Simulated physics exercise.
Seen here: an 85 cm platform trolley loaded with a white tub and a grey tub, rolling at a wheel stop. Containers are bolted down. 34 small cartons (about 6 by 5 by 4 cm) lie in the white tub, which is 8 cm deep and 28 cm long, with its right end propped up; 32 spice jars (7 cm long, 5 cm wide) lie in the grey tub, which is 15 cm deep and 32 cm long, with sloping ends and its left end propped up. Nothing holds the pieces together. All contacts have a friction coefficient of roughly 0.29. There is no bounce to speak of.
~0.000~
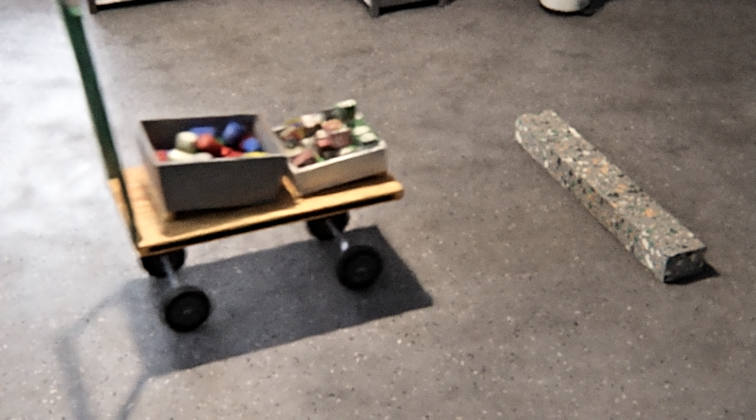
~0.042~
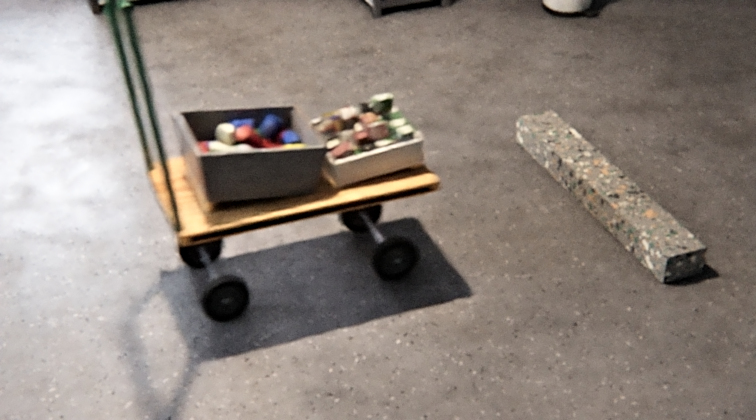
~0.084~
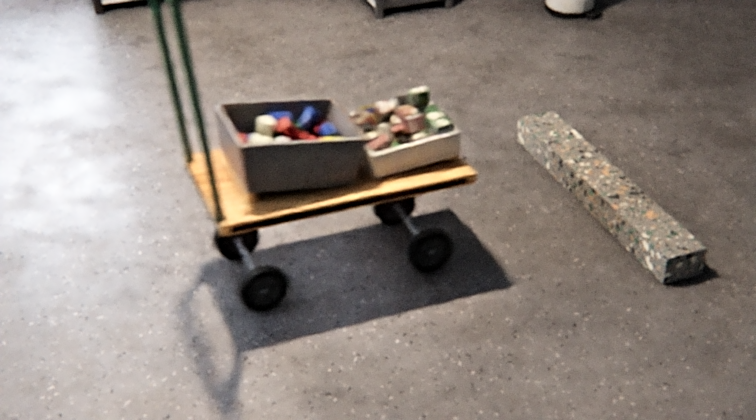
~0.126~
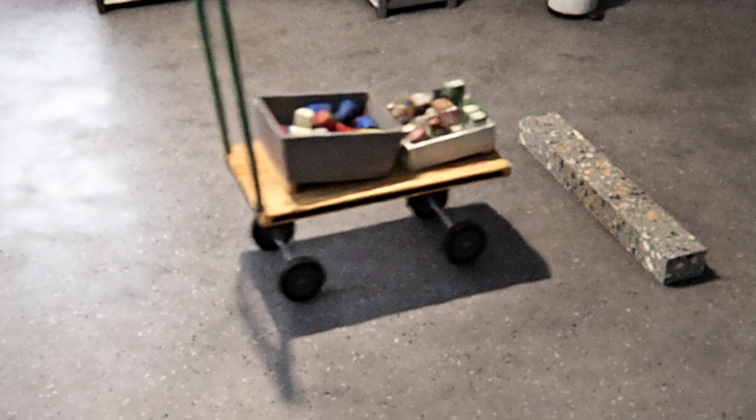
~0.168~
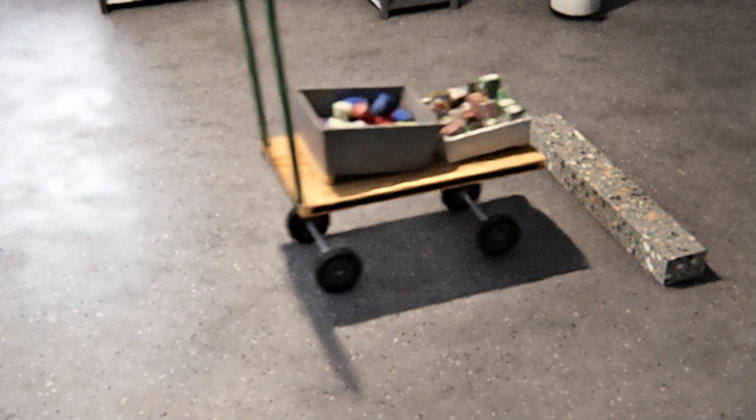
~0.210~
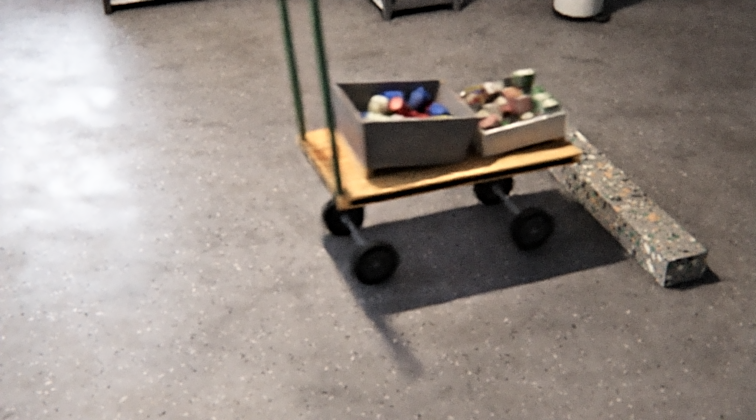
A grey speckled floor indoors is seen from above at an angle, with furniture legs along the top edge. A wooden platform trolley with green handle posts and black wheels carries a grey tub of red, blue and cream items and, to its right, a white tub of pinkish and green ones; a speckled bar lies at right. The trolley rolls steadily rightward and slightly up the view, narrowing the gap to the bar.
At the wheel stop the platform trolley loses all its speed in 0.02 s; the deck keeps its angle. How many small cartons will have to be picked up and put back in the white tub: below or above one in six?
It sheds more than a sixth of them.
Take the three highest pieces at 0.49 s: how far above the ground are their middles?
Roughly 100 cm.
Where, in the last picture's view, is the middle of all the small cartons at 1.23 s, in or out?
Near (551, 105).
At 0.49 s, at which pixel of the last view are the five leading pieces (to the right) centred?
Around (659, 45).
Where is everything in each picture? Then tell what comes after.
In the first picture (we follow the rim corner now nearest the camera), white tub at (299, 171); grey tub at (160, 164); 88 cm still to roll; nothing out yet.
In the second picture, white tub at (337, 162); grey tub at (202, 154); 75 cm still to roll.
In the third picture, white tub at (375, 154); grey tub at (244, 145); 62 cm still to roll.
In the fourth picture, white tub at (413, 146); grey tub at (285, 137); 49 cm still to roll.
In the fifth picture, white tub at (450, 139); grey tub at (325, 129); 36 cm still to roll.
In the sixth picture, white tub at (486, 133); grey tub at (365, 121); 23 cm still to roll; nothing out yet.
After 0.27 s, contact.
After 0.37 s, 5 of 34 out of the white tub and 1 of 32 out of the grey tub.
After 0.49 s, 11 of 34 out of the white tub and 7 of 32 out of the grey tub.
After 0.72 s, 15 of 34 out of the white tub and 10 of 32 out of the grey tub.
Final count (at 1.23 s), 16 of 34 out of the white tub and 10 of 32 out of the grey tub. Asked share, 16 of 34, 47 per cent.
